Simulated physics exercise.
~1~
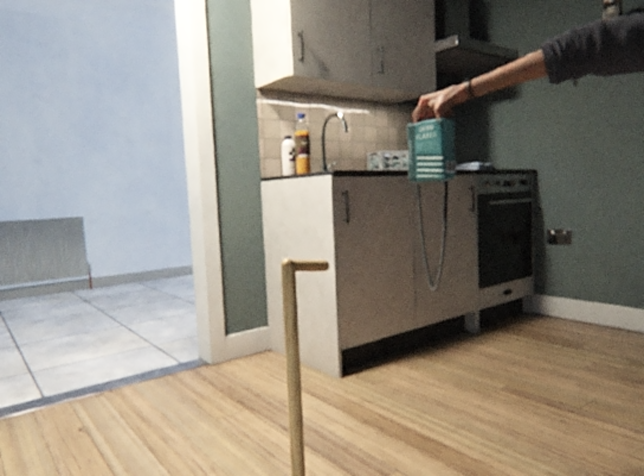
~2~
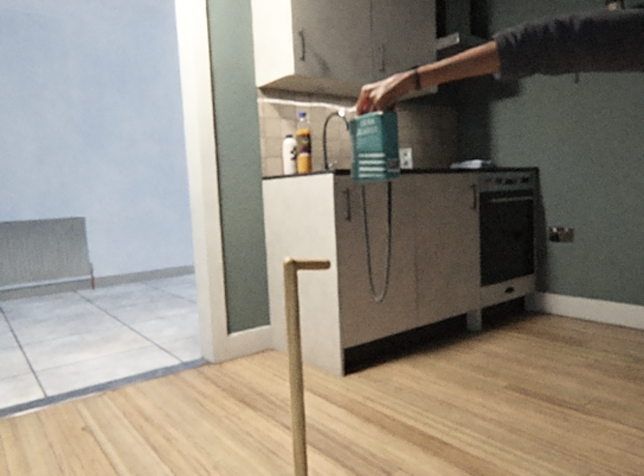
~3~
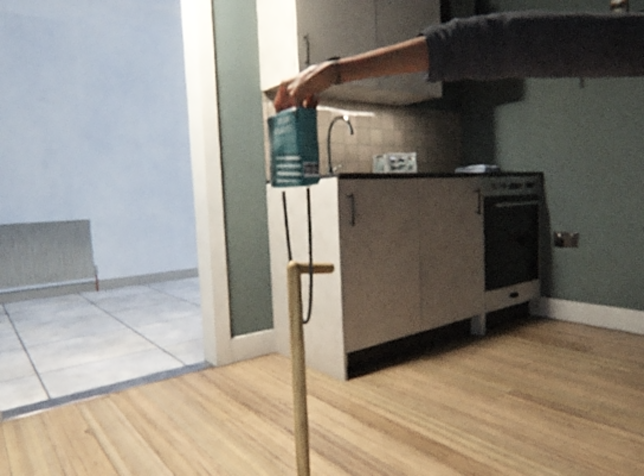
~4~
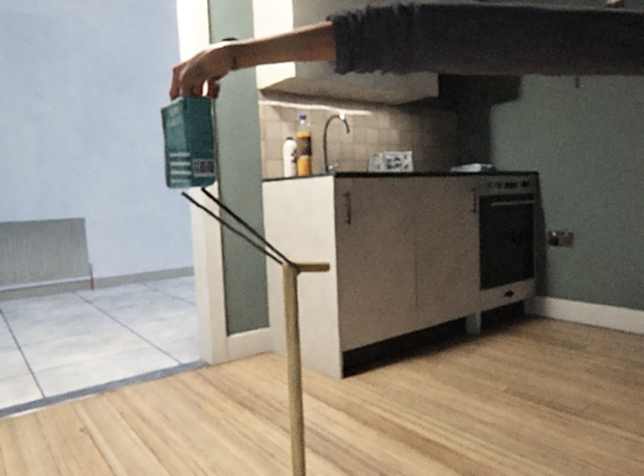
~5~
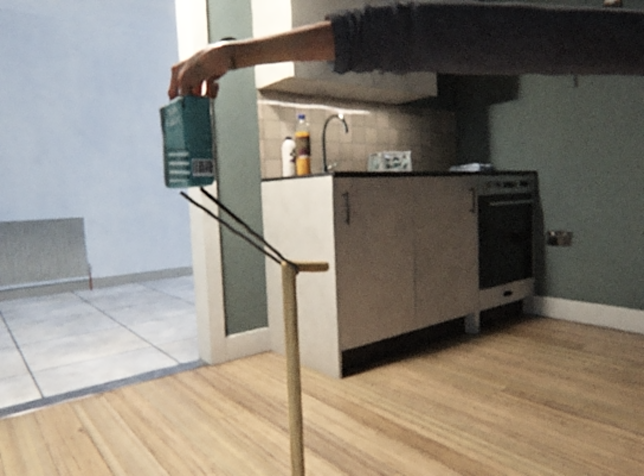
A hand carrying a turquoise pouch leftward over a short post, its hanging loop catching on the top and pulling tight.
